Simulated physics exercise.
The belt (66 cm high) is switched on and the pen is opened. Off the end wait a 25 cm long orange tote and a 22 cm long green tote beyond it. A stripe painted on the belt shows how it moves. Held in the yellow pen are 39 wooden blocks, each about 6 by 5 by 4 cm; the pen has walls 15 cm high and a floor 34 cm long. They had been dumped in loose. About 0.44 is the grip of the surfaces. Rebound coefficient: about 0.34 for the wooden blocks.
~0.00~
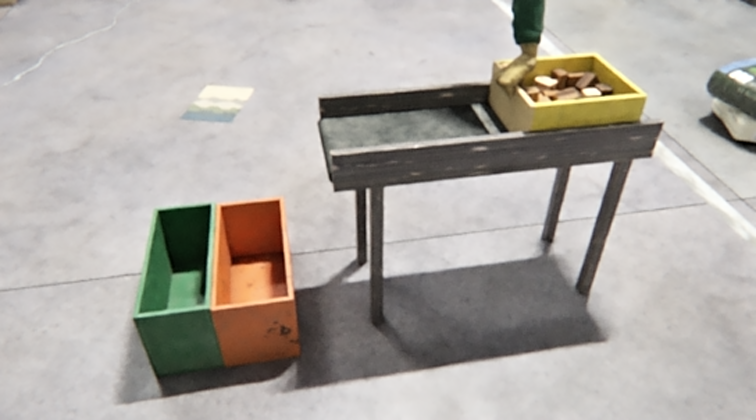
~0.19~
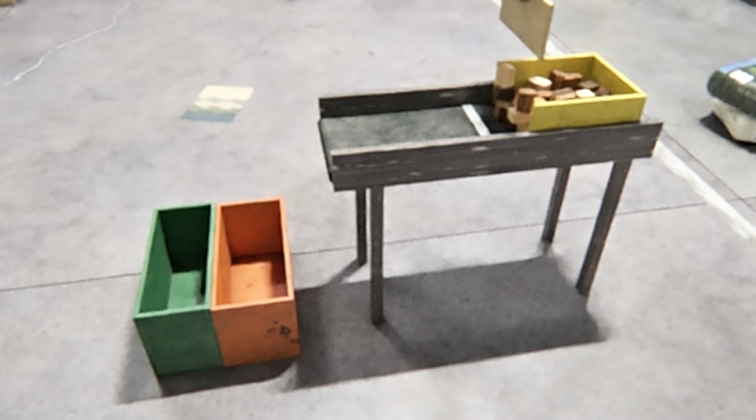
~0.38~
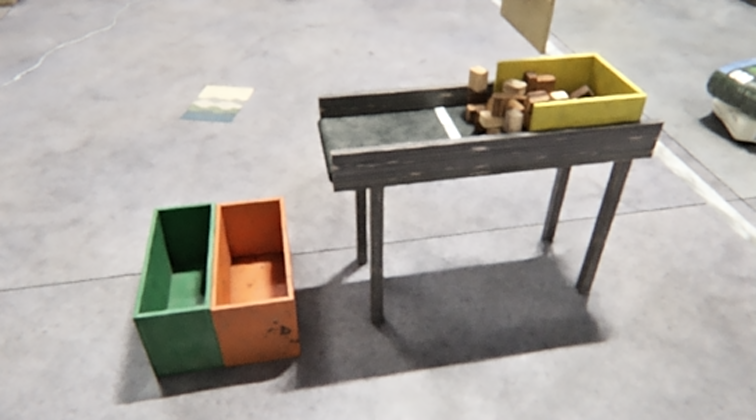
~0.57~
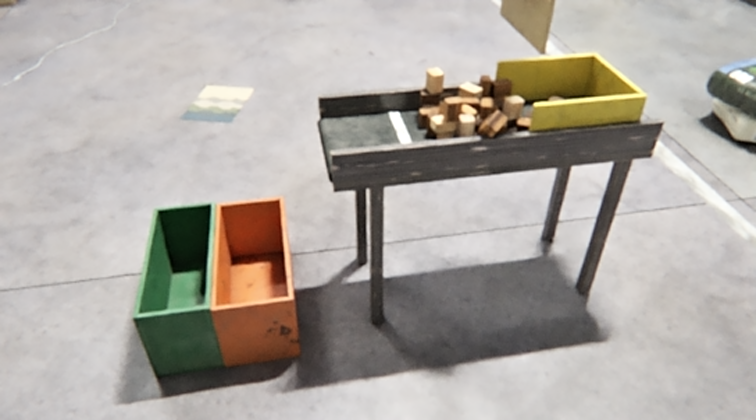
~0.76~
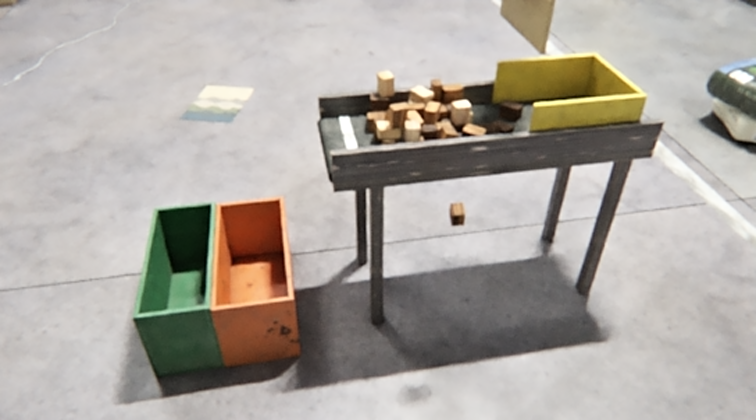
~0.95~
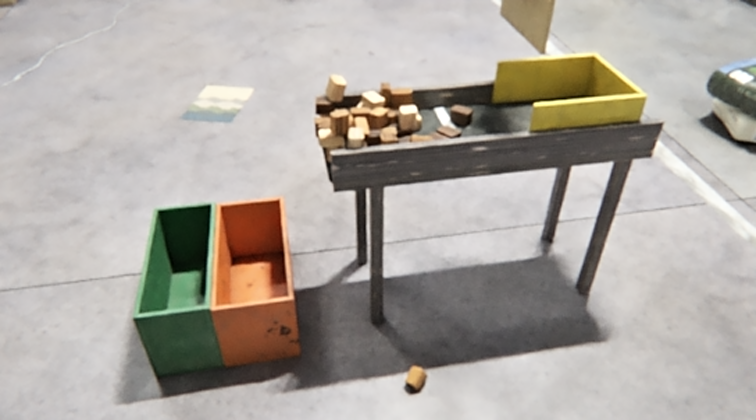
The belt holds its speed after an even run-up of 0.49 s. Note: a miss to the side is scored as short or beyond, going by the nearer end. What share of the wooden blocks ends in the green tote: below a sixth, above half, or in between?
Lab note: Green tote share at end is beneath a sixth.
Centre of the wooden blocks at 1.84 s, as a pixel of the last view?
I'd place it close to (250, 297) in the last view.
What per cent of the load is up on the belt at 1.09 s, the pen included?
Near 55 in a hundred.
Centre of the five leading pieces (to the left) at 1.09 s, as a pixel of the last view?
Mean place: Roughly (287, 155).
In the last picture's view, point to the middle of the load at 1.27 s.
At roughly (282, 172).
After 1.09 s, 22 on the belt, 1 on the ground short of the orange tote and 16 in the air.
After 1.27 s, 4 in the orange tote, 5 on the belt, 1 on the ground short of the orange tote and 29 in the air.
After 1.52 s, 30 in the orange tote, 1 on the ground short of the orange tote and 8 in the air.
When it is over (at 1.84 s), 38 in the orange tote and 1 on the ground short of the orange tote. Asked share, 0 of 39, 0 per cent.
